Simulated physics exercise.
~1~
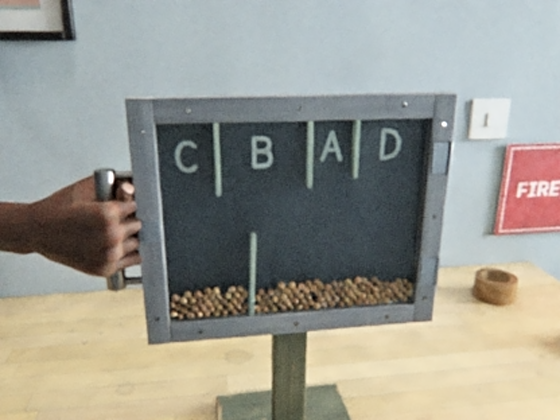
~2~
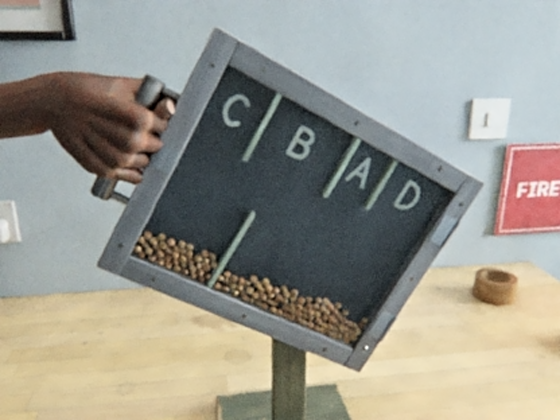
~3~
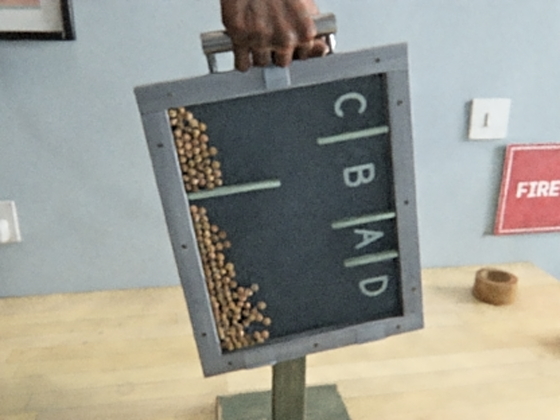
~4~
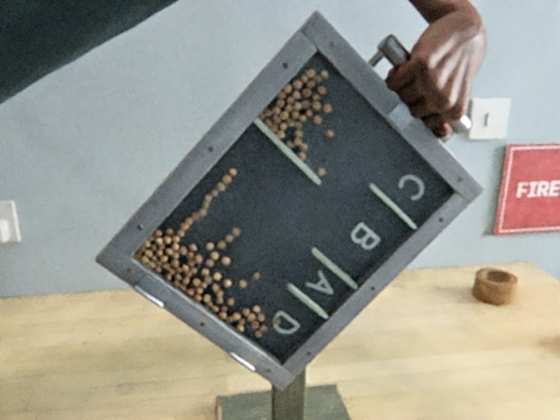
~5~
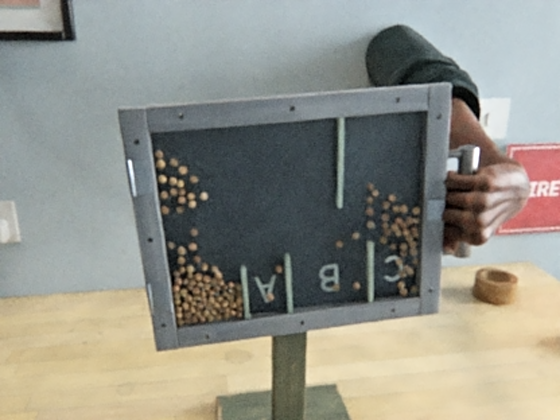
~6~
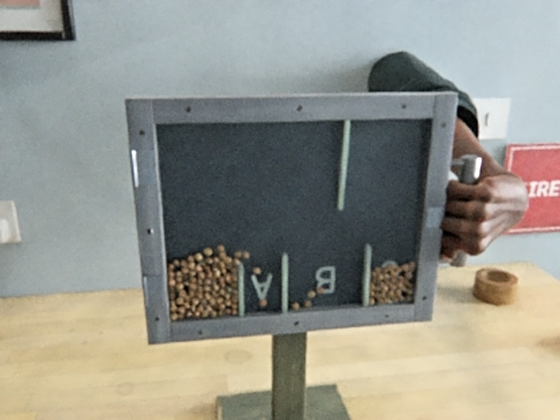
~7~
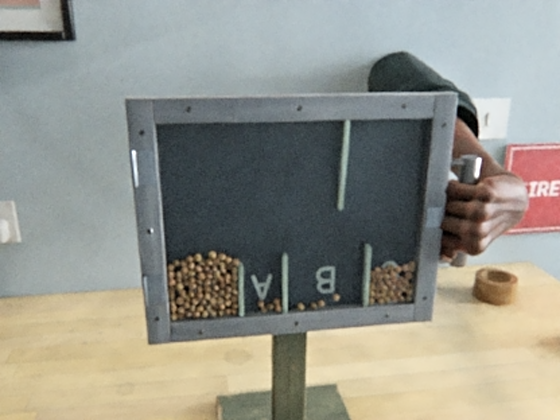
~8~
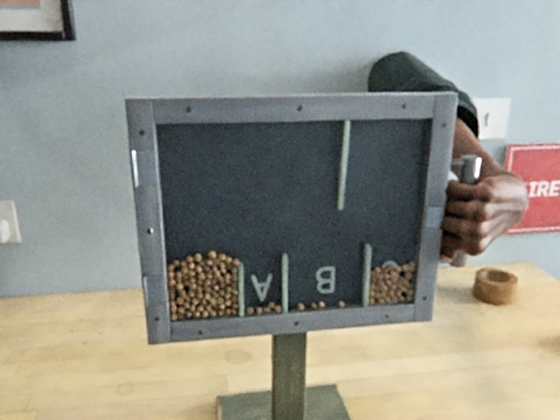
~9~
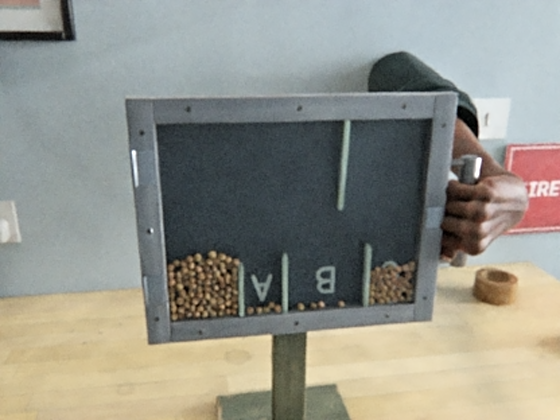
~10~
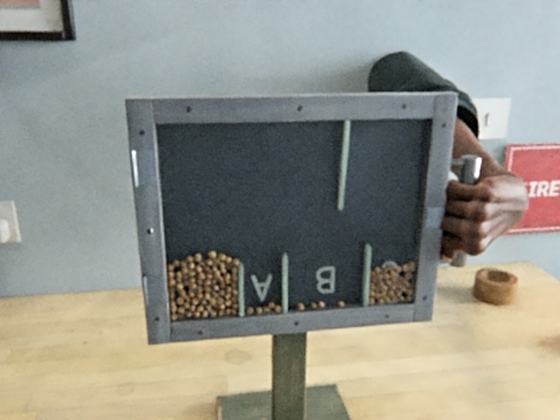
A hand gripped the handle of a framed case of small wooden beads and turned it clockwise until it was upside down, and the beads tumbled into the lettered pockets, settling mostly in D, with a smaller pile in C and few in A and B.
